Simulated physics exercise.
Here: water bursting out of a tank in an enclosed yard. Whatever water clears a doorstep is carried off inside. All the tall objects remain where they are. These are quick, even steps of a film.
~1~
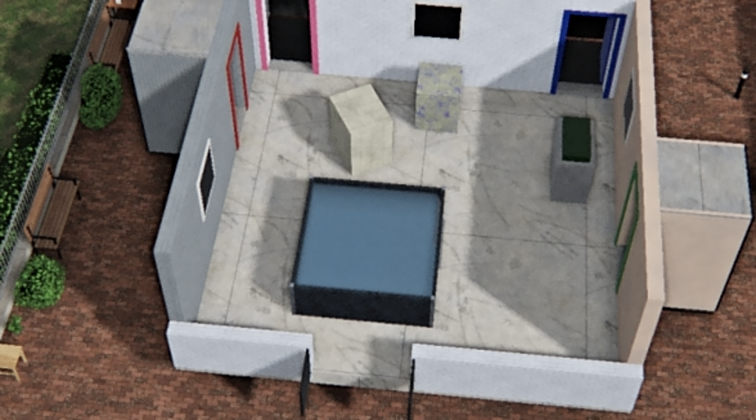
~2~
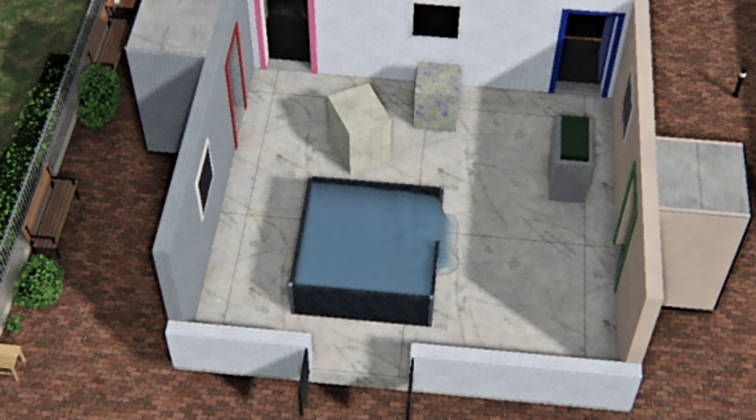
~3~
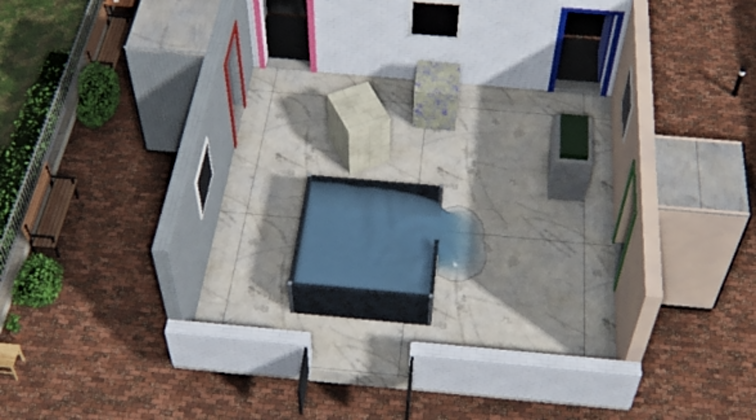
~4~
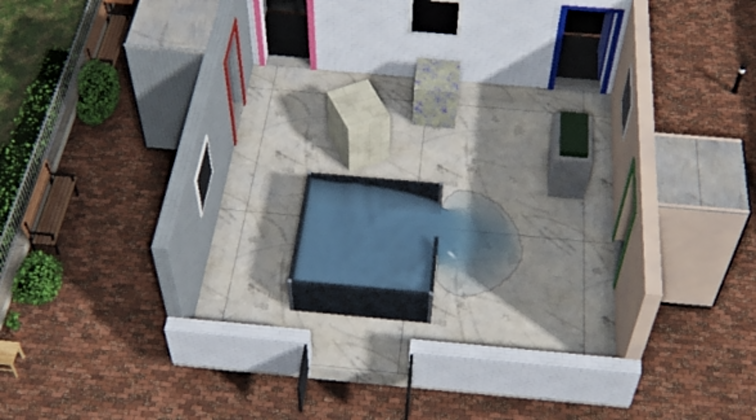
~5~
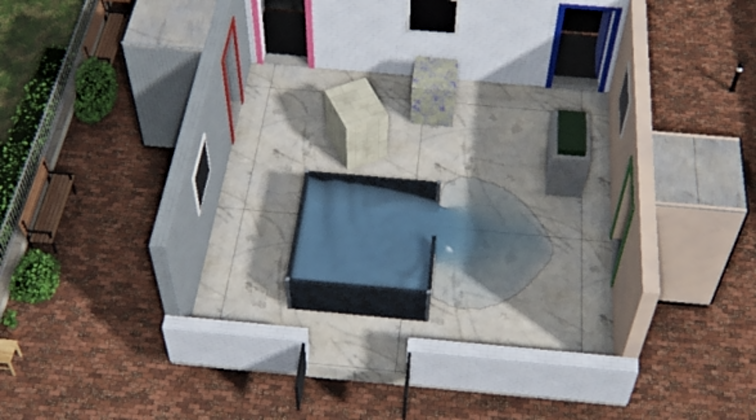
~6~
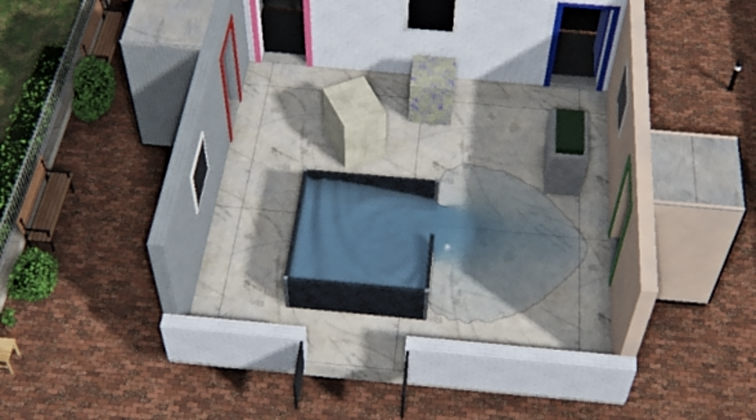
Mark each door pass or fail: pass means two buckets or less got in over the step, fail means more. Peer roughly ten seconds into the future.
Red door - pass, blue door - fail, pink door - pass, green door - fail.
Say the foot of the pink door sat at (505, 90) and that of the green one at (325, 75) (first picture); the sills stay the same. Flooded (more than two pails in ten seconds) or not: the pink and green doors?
Note: Pink door beats the limit, green door does not reach the limit.
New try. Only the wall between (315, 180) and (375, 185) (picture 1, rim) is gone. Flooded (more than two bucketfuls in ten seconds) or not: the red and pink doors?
Red exceeds the limit, pink exceeds the limit.
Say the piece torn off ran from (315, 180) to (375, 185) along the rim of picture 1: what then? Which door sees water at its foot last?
The green door is last in line.
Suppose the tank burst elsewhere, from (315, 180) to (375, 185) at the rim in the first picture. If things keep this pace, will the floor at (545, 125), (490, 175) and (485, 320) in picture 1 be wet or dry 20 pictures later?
Taking the points in order: Swamped, swamped and unwetted.
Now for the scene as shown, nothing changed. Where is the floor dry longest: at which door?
My answer: The red door.
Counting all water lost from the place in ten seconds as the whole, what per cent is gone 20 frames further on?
I'd estimate close to 50 per cent.
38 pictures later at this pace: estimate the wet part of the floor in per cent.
Roughly 70 %.
A moment on, water covers 25 % of the floor; the red door not reached, the blue door not reached, the pink door not reached, the green door over two buckets in.
Next, water covers 35 % of the floor; the red door not reached, the blue door wet at the sill, nothing in, the pink door not reached, the green door far over two buckets in.
Then, water covers 45 % of the floor; the red door not reached, the blue door over two buckets in, the pink door not reached, the green door far over two buckets in.
Later, water covers 70 % of the floor; the red door not reached, the blue door far over two buckets in, the pink door wet at the sill, nothing in, the green door far over two buckets in.
In the end, water covers 95 % of the floor; the red door wet at the sill, nothing in, the blue door far over two buckets in, the pink door wet at the sill, nothing in, the green door far over two buckets in.
